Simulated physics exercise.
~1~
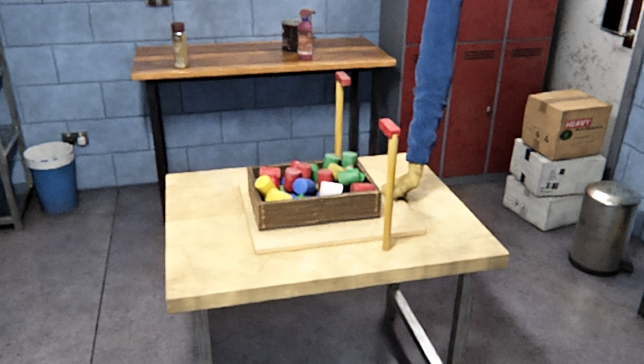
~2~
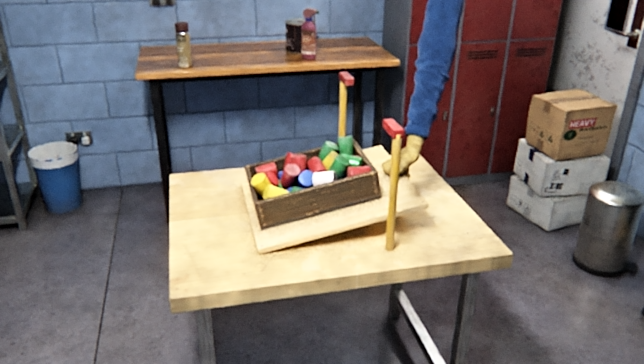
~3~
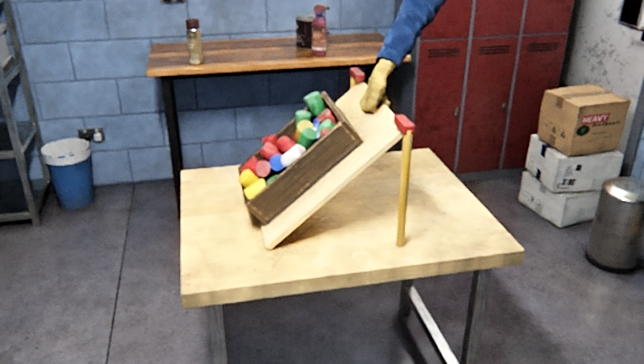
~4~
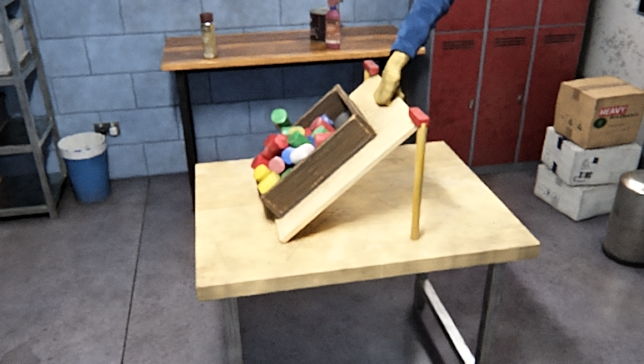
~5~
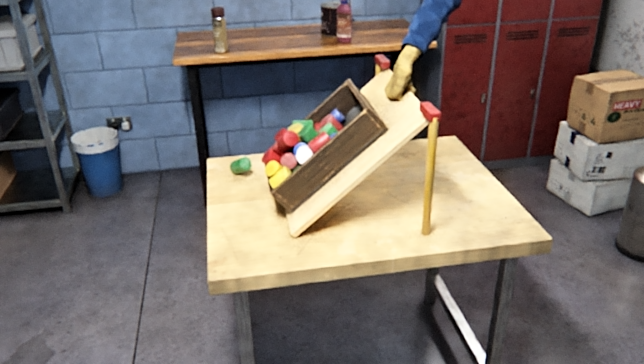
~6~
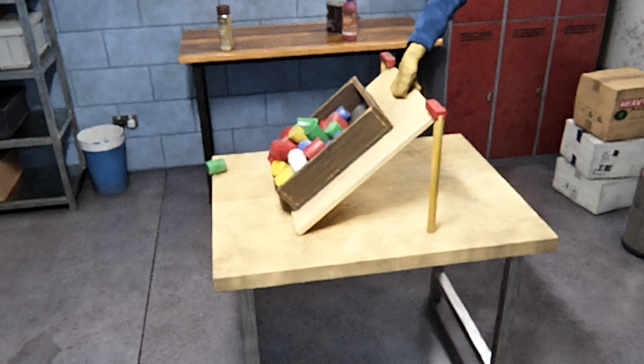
A gloved hand lifted one side of a board on a table, tipping the open crate of colourful little jars fixed to it steeply left, until it stopped and stayed tilted as one green jar tumbled out and rolled to the table's edge.
